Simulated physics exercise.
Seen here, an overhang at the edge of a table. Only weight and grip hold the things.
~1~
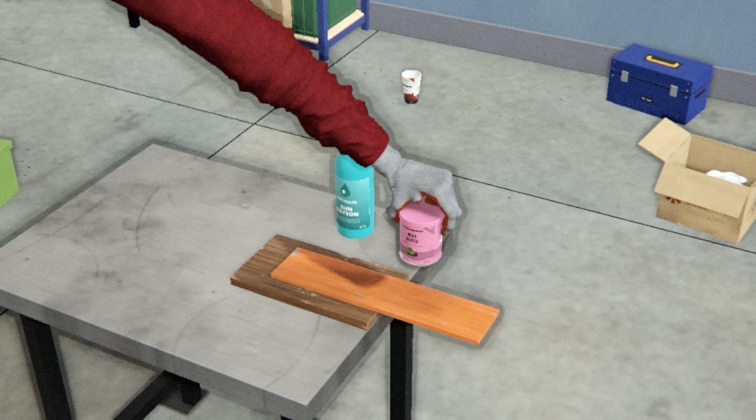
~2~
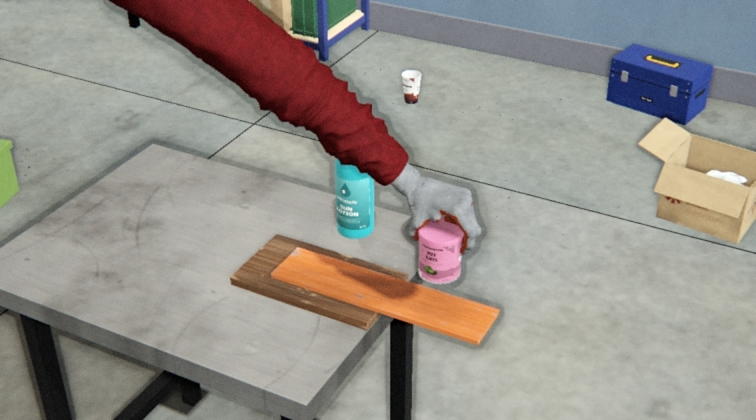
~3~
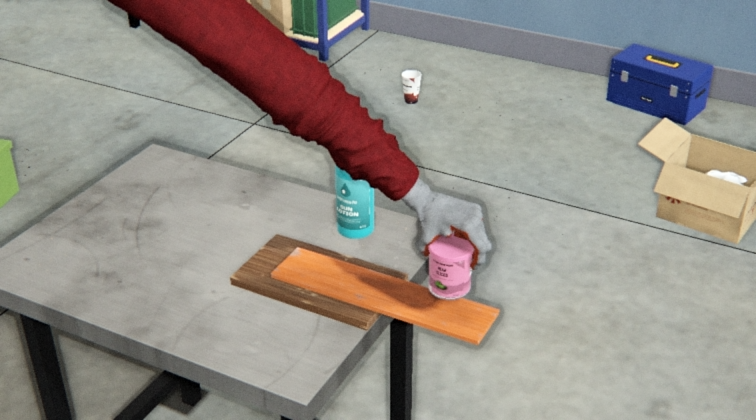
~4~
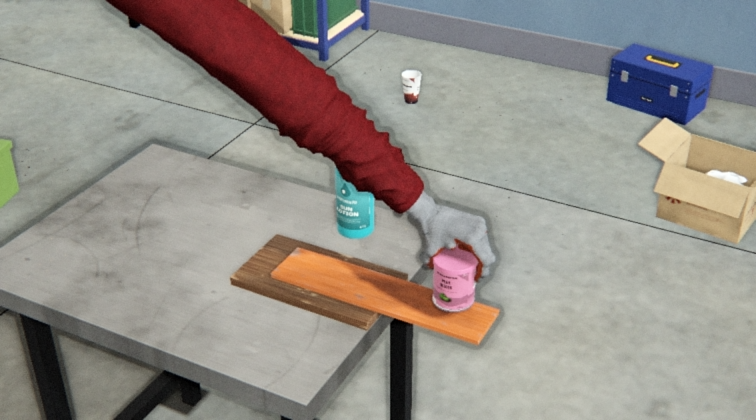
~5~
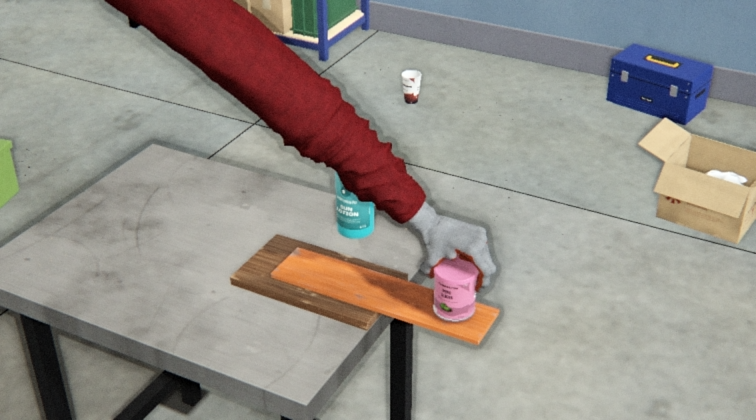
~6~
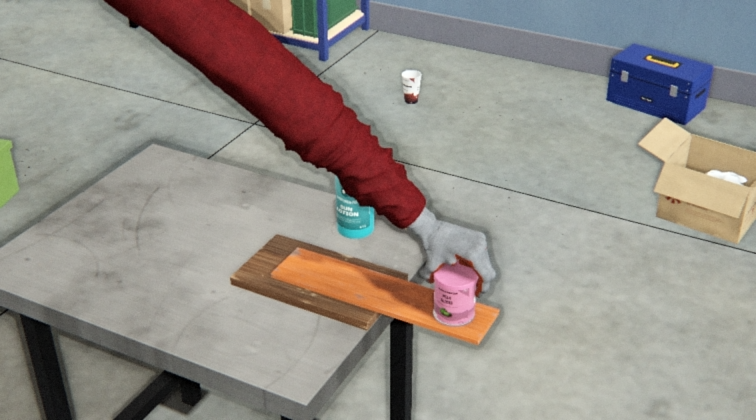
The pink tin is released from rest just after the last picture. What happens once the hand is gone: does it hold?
The plank goes over.
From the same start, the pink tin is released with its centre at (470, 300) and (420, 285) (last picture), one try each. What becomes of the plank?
In the first case it goes over; in the second case it tips off the edge.
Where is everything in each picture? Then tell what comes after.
Still above its spot; pink tin (421, 233); turquoise bottle (355, 184), in the first frame.
Still above its spot; pink tin (440, 251); orange plank (382, 293), in the second frame.
Still above its spot; pink tin (451, 266); brown slab (319, 279), in the third frame.
Still above its spot; pink tin (454, 278), in the fourth frame.
Still above its spot; pink tin (455, 289); orange plank (382, 293), in the fifth frame.
Set down, still held; pink tin (455, 294); brown slab (319, 279), in the sixth frame.
Then, 0.40 s after the last picture, pink tin now down on the floor or falling; orange plank on its side.
Then, 0.50 s after the last picture, orange plank now down on the floor or falling.
Then, 0.60 s after the last picture, things are still on the move.
Then, 0.80 s after the last picture, as before.
By the end, down on the floor or falling, pink tin and orange plank; the other 2 in place. The plank comes down.
